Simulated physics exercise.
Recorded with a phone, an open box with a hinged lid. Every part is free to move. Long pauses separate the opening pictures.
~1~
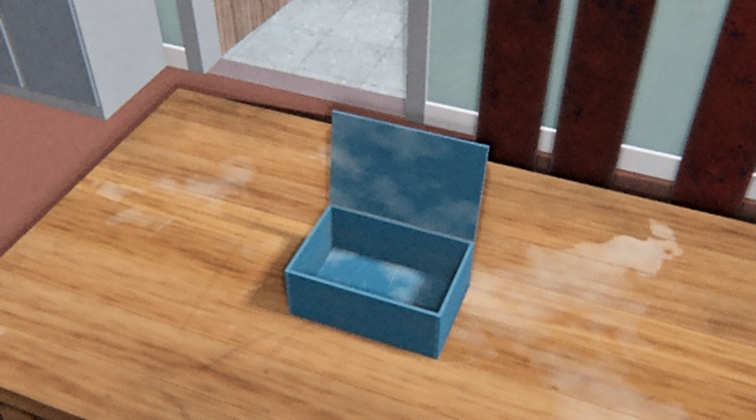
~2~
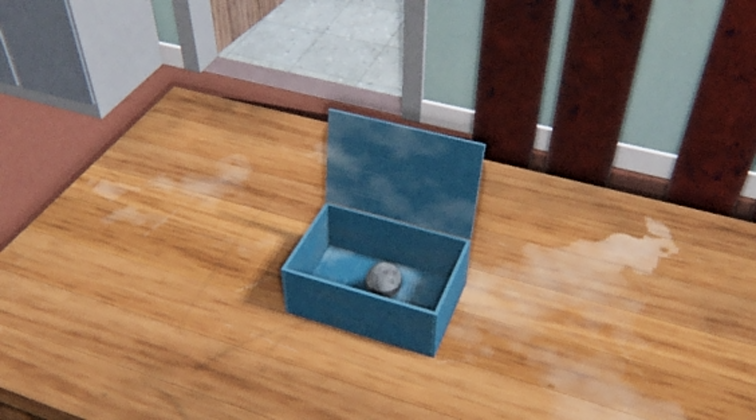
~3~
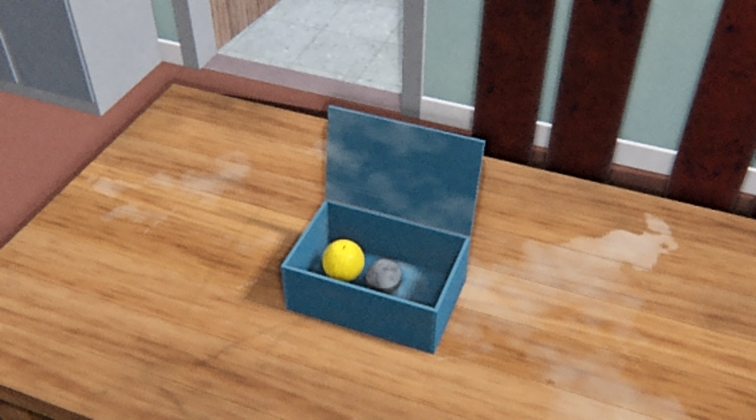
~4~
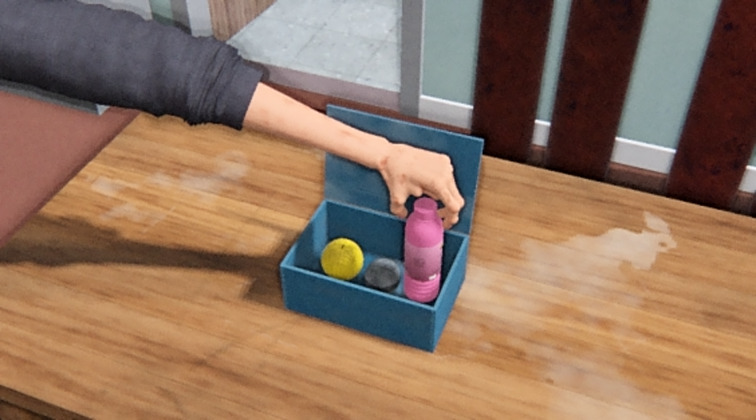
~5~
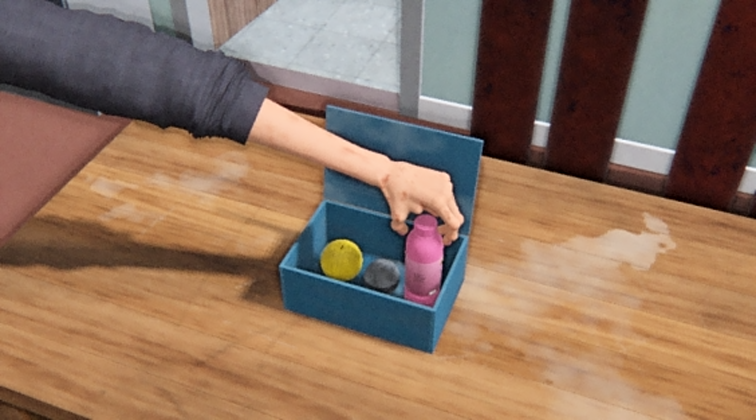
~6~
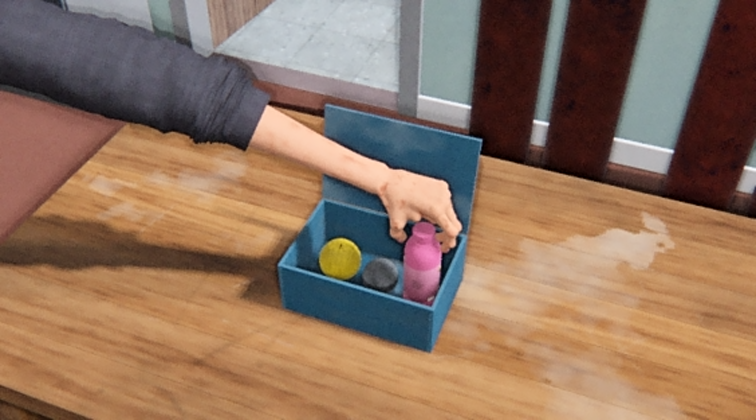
In an open blue box, a gray object and yellow ball appear, then a hand lowers a pink bottle.
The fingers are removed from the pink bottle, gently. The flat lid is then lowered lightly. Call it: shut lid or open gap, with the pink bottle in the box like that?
Open gap.
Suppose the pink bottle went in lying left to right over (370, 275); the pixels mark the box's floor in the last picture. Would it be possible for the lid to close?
With this placement the lid lies closed.
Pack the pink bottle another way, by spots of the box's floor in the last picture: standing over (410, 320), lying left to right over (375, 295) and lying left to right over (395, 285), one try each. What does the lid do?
Results in order: Lid up, lid down, lid down.
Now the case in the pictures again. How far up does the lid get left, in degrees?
Roughly 14 degrees above the rim.
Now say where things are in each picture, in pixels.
The last thing is not in view yet, in the first picture.
The last thing is not in view yet, in the second picture.
The last thing is not in view yet; yellow apple (344, 261), in the third picture.
On its way; pink bottle (423, 250); yellow apple (343, 260), in the fourth picture.
On its way; pink bottle (424, 265); yellow apple (342, 261), in the fifth picture.
Put in, still held; pink bottle (422, 272); yellow apple (340, 260), in the sixth picture.
Then, 1.40 s past the last view, lid 76° above the rim.
Then, 1.90 s past the last view, lid 28° above the rim; pink bottle rocked 23° from its first pose near (414, 286).
Then, 2.90 s past the last view, lid 15° above the rim; pink bottle rocked 55° from its first pose near (421, 280).
Finally, lid 13° above the rim; down or leaning hard in the box, pink bottle; the other 2 still in place. Final places as the last picture's camera would see them, pink bottle near (422, 279).
